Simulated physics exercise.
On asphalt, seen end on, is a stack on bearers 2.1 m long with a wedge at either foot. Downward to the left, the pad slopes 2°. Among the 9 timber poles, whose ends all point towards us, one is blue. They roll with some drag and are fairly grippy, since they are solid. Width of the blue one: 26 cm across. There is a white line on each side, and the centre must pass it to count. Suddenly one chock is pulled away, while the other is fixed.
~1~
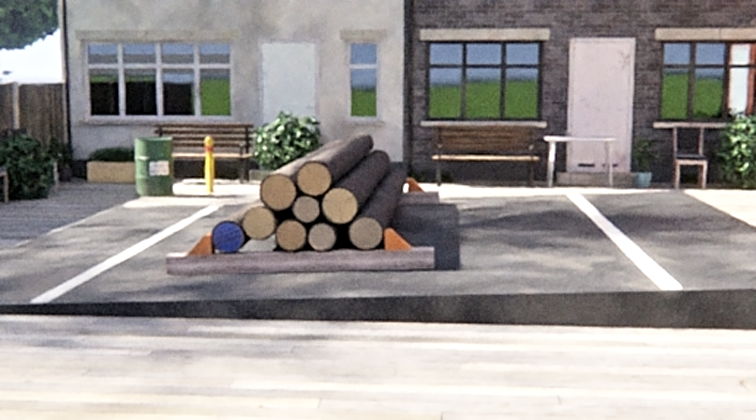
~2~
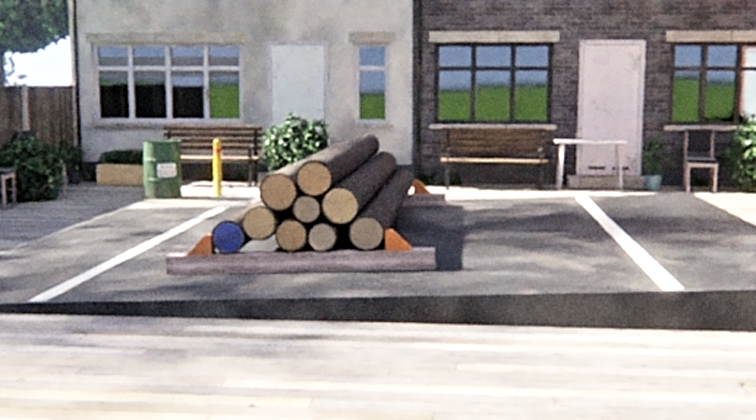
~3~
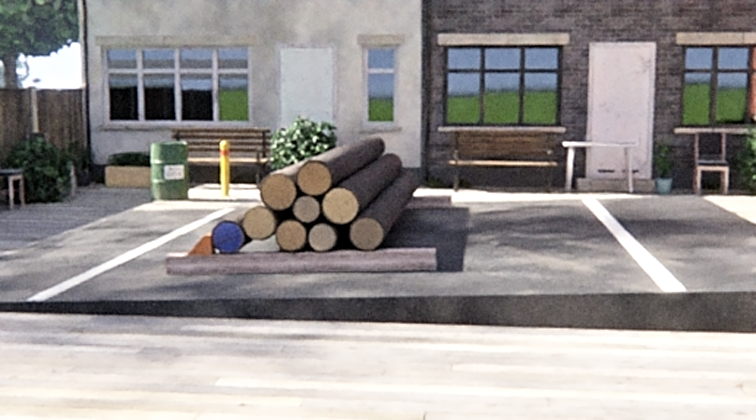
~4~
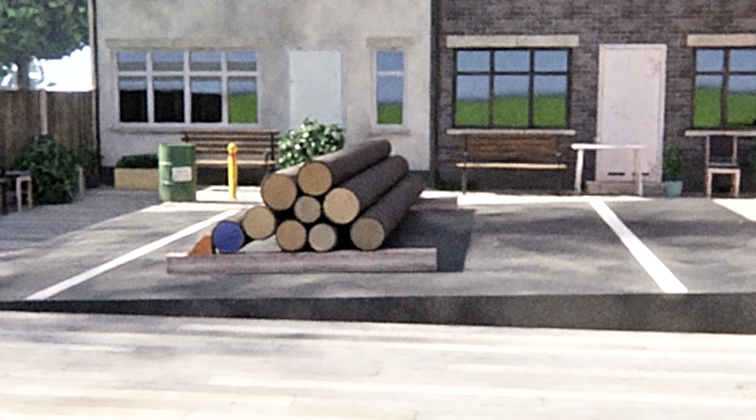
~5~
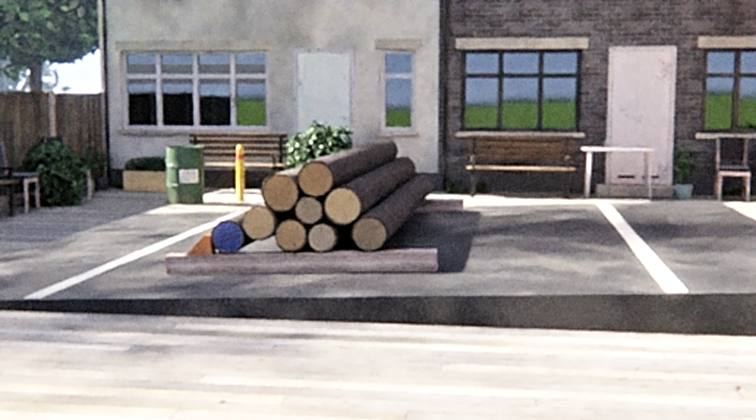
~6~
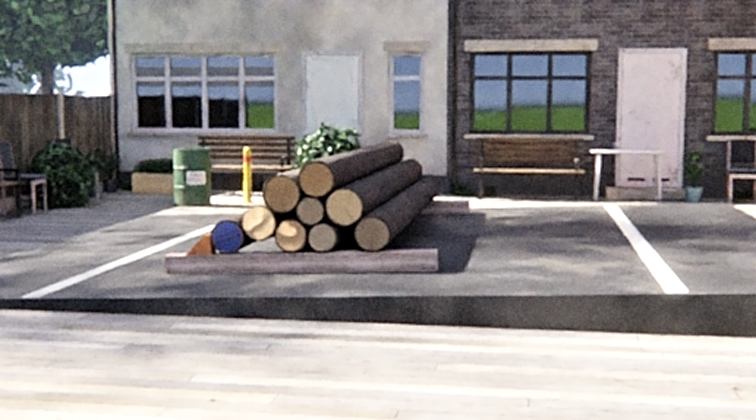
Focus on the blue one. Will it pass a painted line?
It stays between the lines.
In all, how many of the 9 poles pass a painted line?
The answer is 0.
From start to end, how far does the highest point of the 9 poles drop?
15 cm.
Then, 0.3 s past the sixth picture, blue is on the bearers, 50 cm from the bearers' left end; 0 over a line so far.
Finally (3.8 s after the last picture), blue is on the bearers, 50 cm from the bearers' left end; 0 over a line so far.
